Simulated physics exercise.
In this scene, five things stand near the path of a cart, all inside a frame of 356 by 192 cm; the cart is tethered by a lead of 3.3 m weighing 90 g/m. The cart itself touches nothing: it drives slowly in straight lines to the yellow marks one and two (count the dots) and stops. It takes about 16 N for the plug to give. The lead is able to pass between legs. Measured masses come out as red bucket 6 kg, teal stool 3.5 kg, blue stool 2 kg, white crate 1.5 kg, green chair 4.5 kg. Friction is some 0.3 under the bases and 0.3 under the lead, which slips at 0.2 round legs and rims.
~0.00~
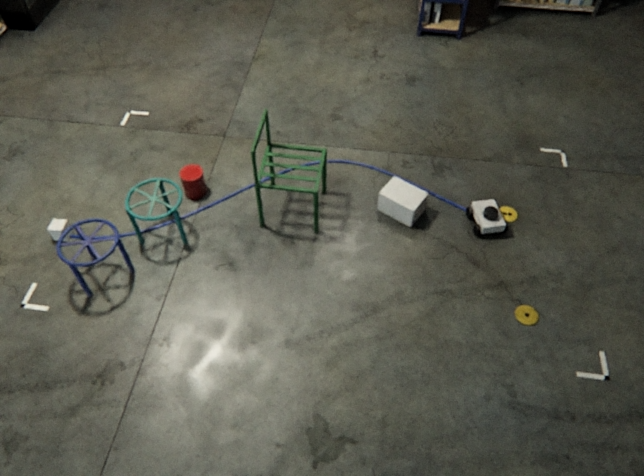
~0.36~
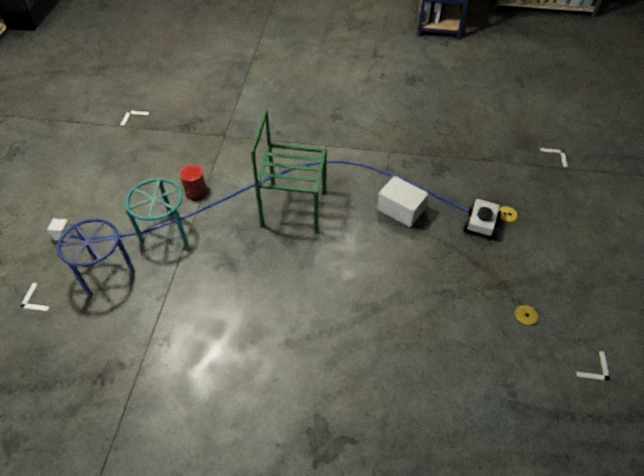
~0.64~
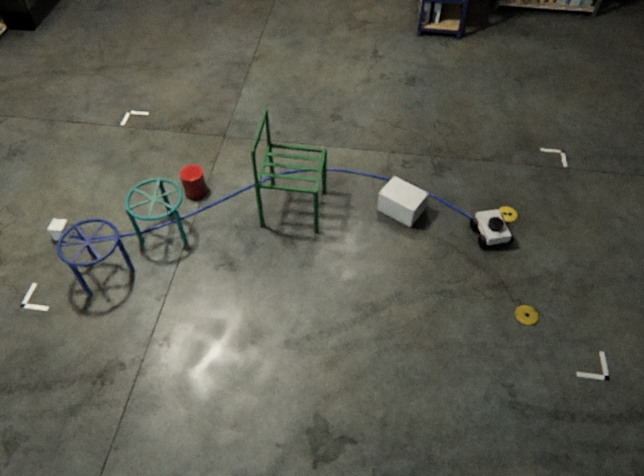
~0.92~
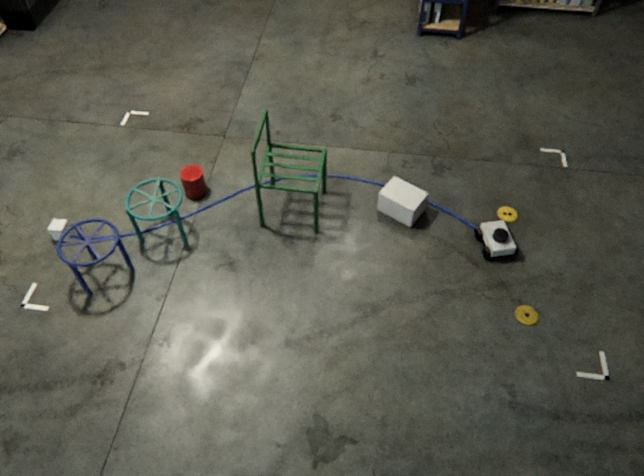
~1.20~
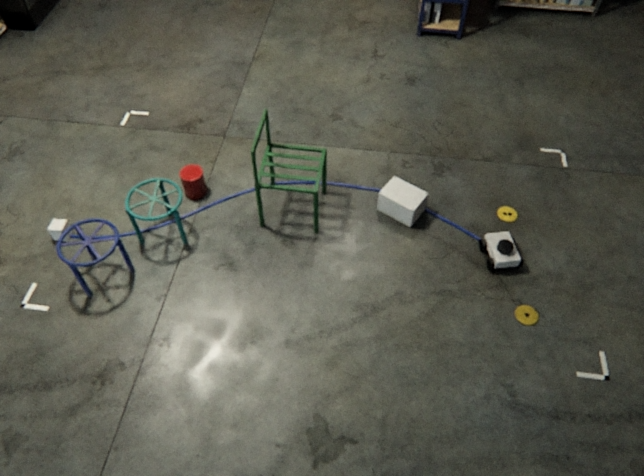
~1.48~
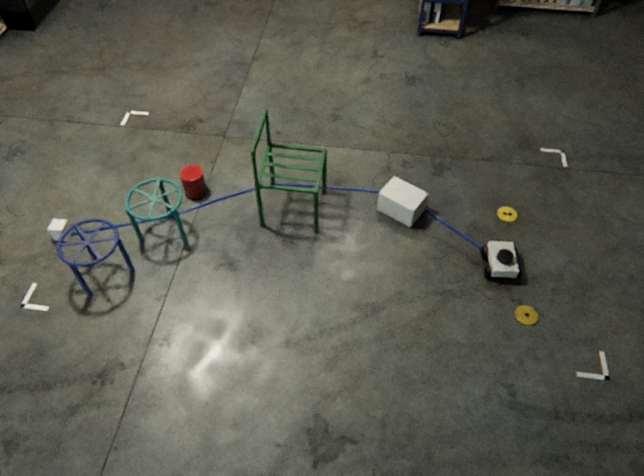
On a grey concrete floor, a small wheeled cart trailing a blue lead past stools, a green chair and a white crate moved slowly down and slightly right, away from one yellow disc.
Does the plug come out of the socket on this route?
Yes.
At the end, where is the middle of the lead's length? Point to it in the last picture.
Halfway point, last view: Approx. (378, 195).
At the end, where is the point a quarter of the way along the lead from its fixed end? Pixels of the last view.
It sits somewhere around (285, 183) in the final picture.
At 2.4 s, cart at (523, 303), plug out; white crate 31 cm off its start, green chair 3 cm off its start.
At 3.3 s, cart at (521, 281), plug out; white crate 31 cm off its start, green chair 3 cm off its start.
At 4.3 s, cart at (513, 241), plug out; white crate 31 cm off its start at (396, 226), green chair 3 cm off its start at (292, 169).
At 5.2 s, cart at (508, 213), plug out; white crate 31 cm off its start, green chair 3 cm off its start.
At 5.6 s, cart at (508, 213), plug out; white crate 31 cm off its start at (395, 226), green chair 3 cm off its start at (292, 169).
